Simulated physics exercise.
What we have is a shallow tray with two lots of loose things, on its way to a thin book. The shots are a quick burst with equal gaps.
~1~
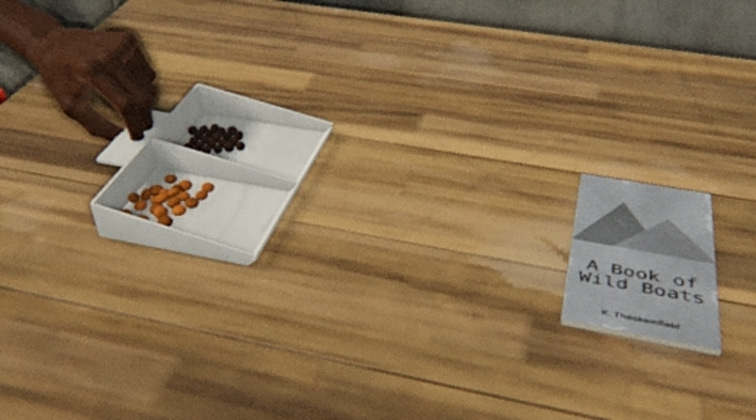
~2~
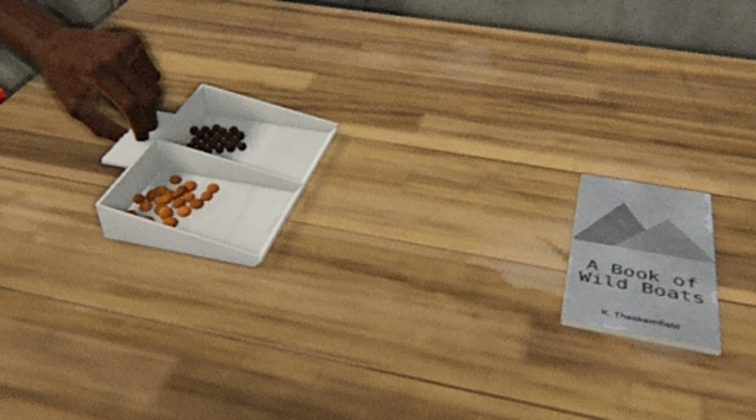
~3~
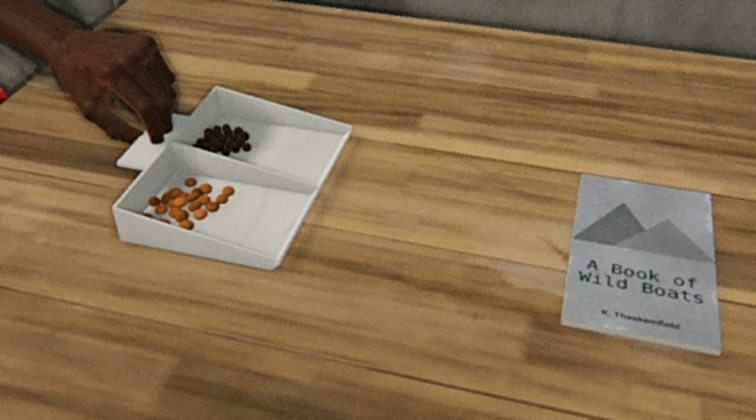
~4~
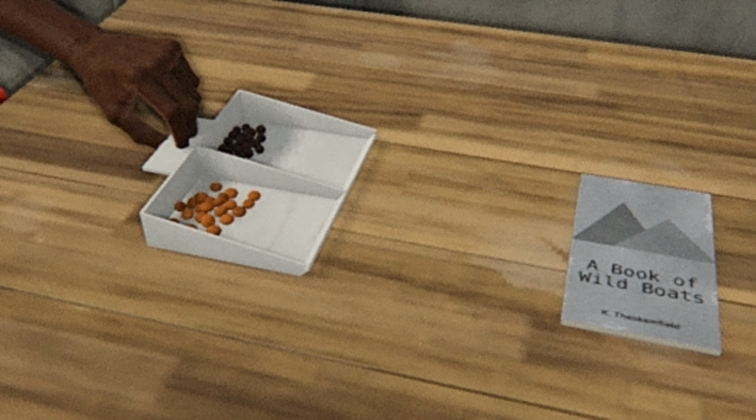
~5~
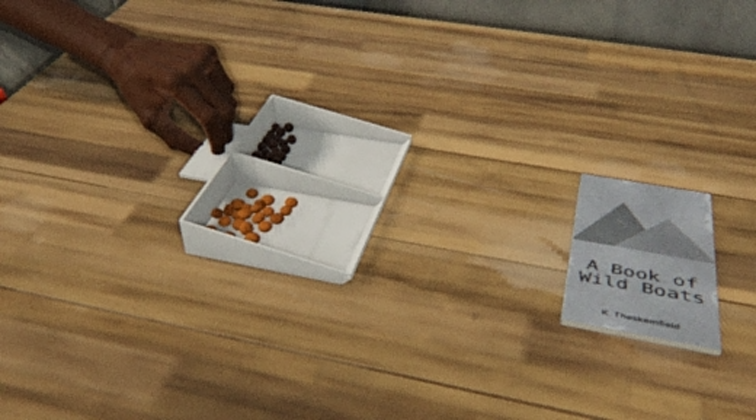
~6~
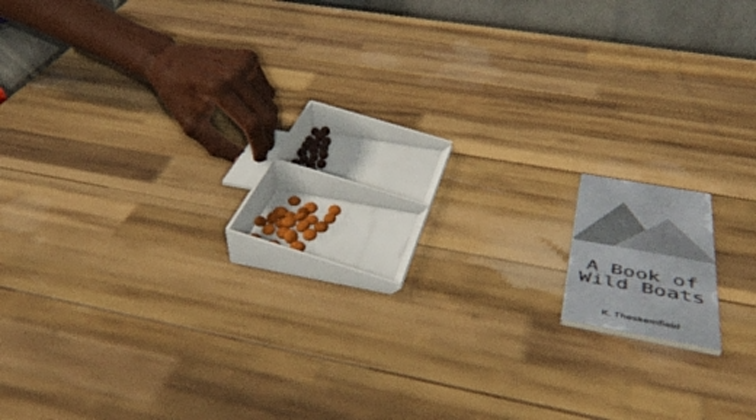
In this clip, a hand holding the tab of a white two-compartment tray slides it rightward across a wooden table, slowly at first, then faster, carrying orange-brown pieces and dark round pieces toward a thin grey book.
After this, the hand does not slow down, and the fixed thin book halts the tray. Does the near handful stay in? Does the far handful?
The near handful is held by the rim and the far handful partly spills out.
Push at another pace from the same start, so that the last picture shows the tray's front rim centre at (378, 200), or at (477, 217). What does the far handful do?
At the first place it is held by the rim, at the second it sends some over the front rim.
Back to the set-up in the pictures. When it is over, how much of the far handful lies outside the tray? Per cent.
About 60 per cent.
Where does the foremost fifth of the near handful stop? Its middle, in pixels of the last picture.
Near (552, 263).
Then, 0.09 s after the last picture, tray still sliding, front rim near (502, 222); near handful all inside; far handful all inside.
Then, 0.27 s after the last picture, tray stopped at the thin book; near handful all inside, moved towards the front rim; far handful all inside, moved towards the front rim.
Then, 0.48 s after the last picture, tray stopped at the thin book; near handful all inside, moved towards the front rim; far handful about two thirds out of the tray.
By the end, tray stopped at the thin book; near handful all inside, moved towards the front rim; far handful about two thirds out of the tray.
